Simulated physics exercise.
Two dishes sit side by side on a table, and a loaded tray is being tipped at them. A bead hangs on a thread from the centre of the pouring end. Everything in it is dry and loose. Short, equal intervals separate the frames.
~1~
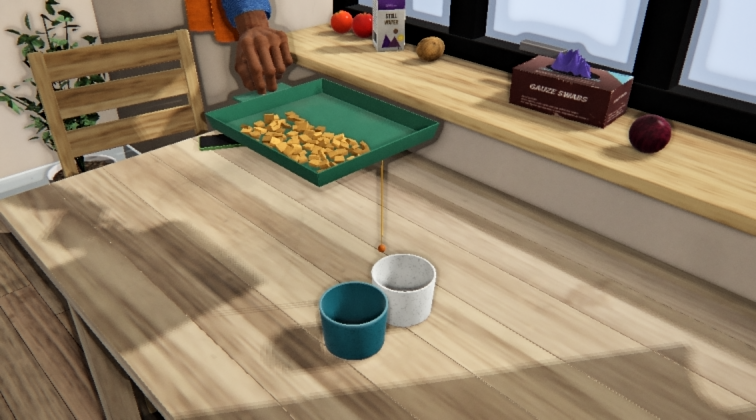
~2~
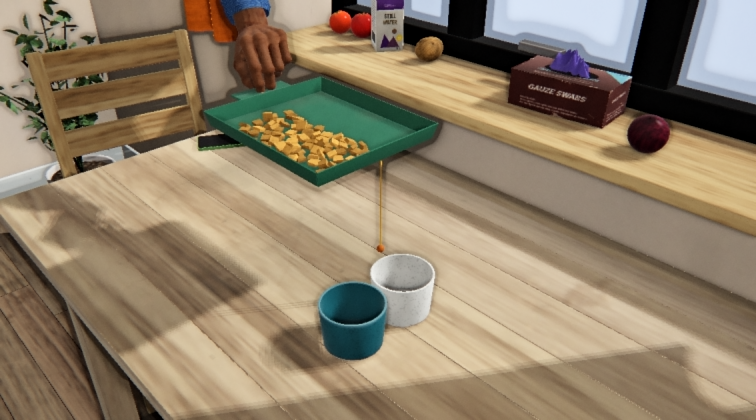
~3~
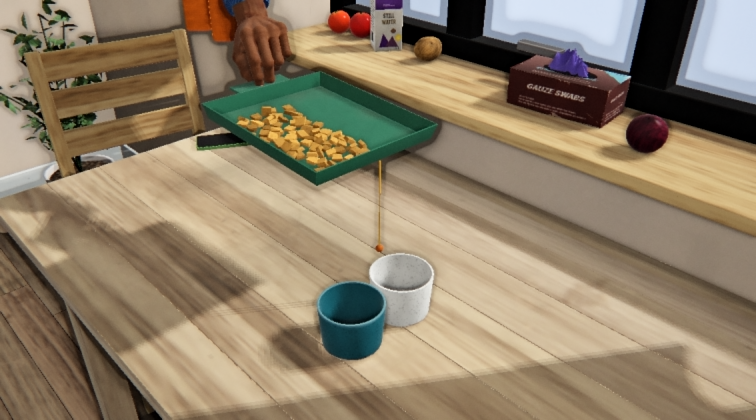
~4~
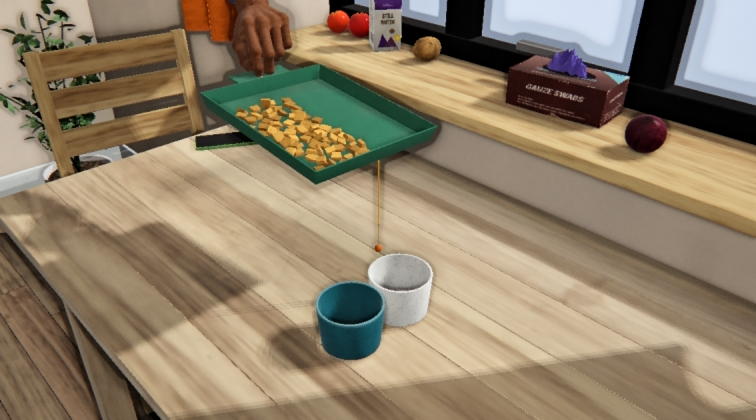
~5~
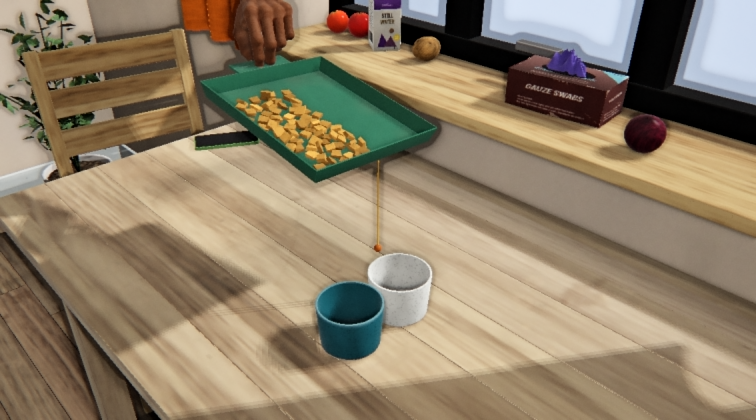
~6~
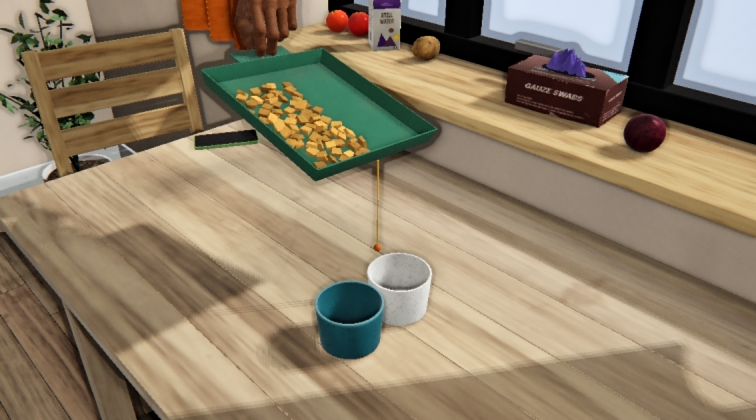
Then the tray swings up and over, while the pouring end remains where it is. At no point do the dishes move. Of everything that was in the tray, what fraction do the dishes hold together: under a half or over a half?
Together they hold under a half.
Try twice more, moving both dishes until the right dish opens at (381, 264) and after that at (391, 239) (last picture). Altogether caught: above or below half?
Try 1: Not up to half; try 2: Not up to half.
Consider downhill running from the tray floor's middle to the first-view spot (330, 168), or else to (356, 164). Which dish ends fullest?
First the left-hand dish, then the left dish.
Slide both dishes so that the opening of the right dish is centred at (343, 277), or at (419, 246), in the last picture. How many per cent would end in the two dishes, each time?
You'd get near 0 per cent and afterwards near 50 per cent.
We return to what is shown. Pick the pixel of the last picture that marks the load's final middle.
Somewhere around (432, 286) in the final view.
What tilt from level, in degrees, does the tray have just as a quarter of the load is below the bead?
Roughly 110 degrees of turn.
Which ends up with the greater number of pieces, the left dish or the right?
Winning side: Right of the pair.
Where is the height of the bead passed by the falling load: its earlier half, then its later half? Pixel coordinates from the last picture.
It goes through near (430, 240) first, then near (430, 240).
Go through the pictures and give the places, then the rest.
In the first picture, corners of the pouring end near (319, 170) and (433, 123), level; middle of the load near (305, 139), cereal squares; left dish near (377, 335); right dish near (426, 302); bead on its thread near (382, 248).
In the second picture, corners of the pouring end near (317, 170) and (432, 123), level; middle of the load near (304, 138).
In the third picture, corners of the pouring end near (317, 169) and (432, 124), tipped barely, lowest at the right corner; middle of the load near (303, 135).
In the fourth picture, corners of the pouring end near (317, 168) and (431, 125), tipped a little, lowest at the right corner; middle of the load near (302, 130).
In the fifth picture, corners of the pouring end near (318, 167) and (432, 127), tipped a little, lowest at the right corner; middle of the load near (302, 125).
In the sixth picture, corners of the pouring end near (318, 166) and (432, 128), tipped a little, lowest at the right corner; middle of the load near (302, 120); left dish near (373, 334); right dish near (422, 301).
Shortly afterwards, tray tipped steeply; all but a few on the tray; only a few in the air.
Next, tray tipped right over; all but a few on the tray; only a few in the right dish; only a few outside both; only a few in the air.
Some moments later, tray tipped past a quarter turn; near a third in the right dish; near two thirds outside both.
In the end, tray tipped past a quarter turn; none at all in the left dish; near a third in the right dish; near two thirds outside both.
